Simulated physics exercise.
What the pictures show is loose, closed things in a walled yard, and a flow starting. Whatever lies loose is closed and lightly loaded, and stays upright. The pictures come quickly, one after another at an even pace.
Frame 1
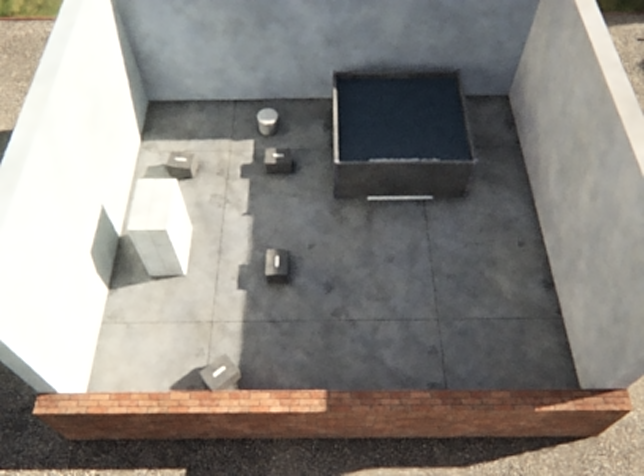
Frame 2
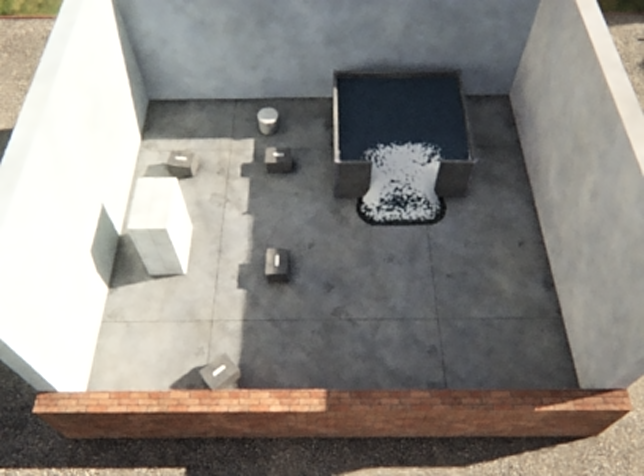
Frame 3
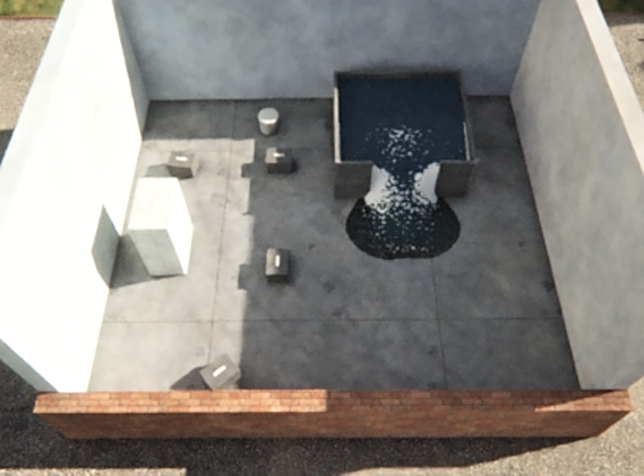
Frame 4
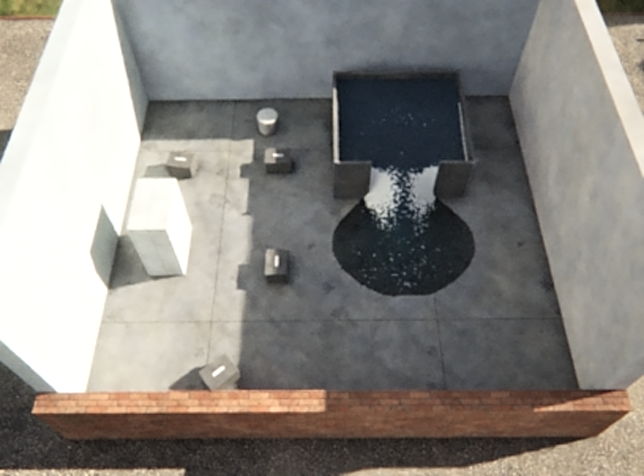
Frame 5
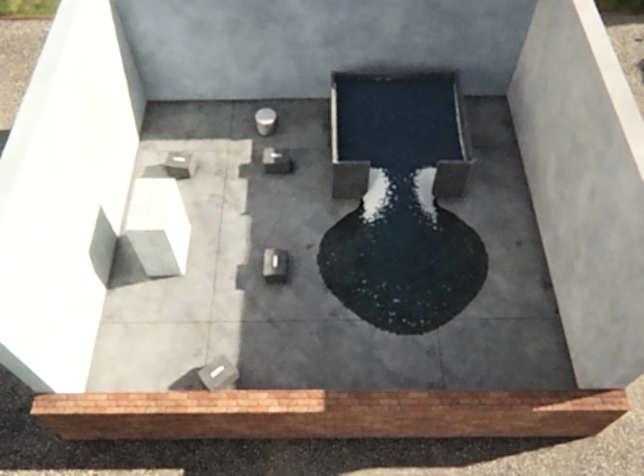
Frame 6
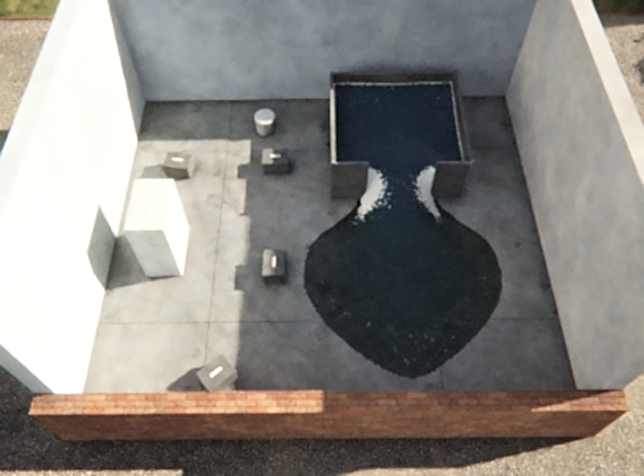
In a walled yard, dark water pours from a tank and spreads across the floor.
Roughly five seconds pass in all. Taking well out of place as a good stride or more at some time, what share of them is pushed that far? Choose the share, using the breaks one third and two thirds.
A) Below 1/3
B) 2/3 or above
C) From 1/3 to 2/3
Answer: A.
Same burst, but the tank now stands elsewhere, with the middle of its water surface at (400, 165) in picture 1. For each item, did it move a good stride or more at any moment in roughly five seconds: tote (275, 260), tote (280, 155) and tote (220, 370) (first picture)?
Object by object, in turn: Lingered near its place, lingered near its place, travelled a good distance.
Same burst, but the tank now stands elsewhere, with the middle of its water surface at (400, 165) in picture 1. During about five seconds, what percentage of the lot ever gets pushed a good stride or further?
My answer would be about 20 in a hundred.
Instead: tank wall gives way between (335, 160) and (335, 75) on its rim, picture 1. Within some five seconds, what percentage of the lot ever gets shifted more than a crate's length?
100 % or thereabouts.
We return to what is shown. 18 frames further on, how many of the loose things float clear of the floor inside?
Result - 0.
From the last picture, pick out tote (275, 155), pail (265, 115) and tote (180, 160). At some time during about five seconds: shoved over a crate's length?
Successively: Never went far, never went far, never went far.
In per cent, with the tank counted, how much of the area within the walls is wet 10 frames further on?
It comes to some 50 in a hundred.
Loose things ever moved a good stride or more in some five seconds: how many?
I get 1.
A moment on, 0 of 5 are well off their spots; 0 afloat.
Next, 0 of 5 are well off their spots; 0 afloat.
Later, 1 of 5 are well off their spots; 0 afloat.
In the end, 1 of 5 are well off their spots, and 1 have been at some point; 0 afloat.
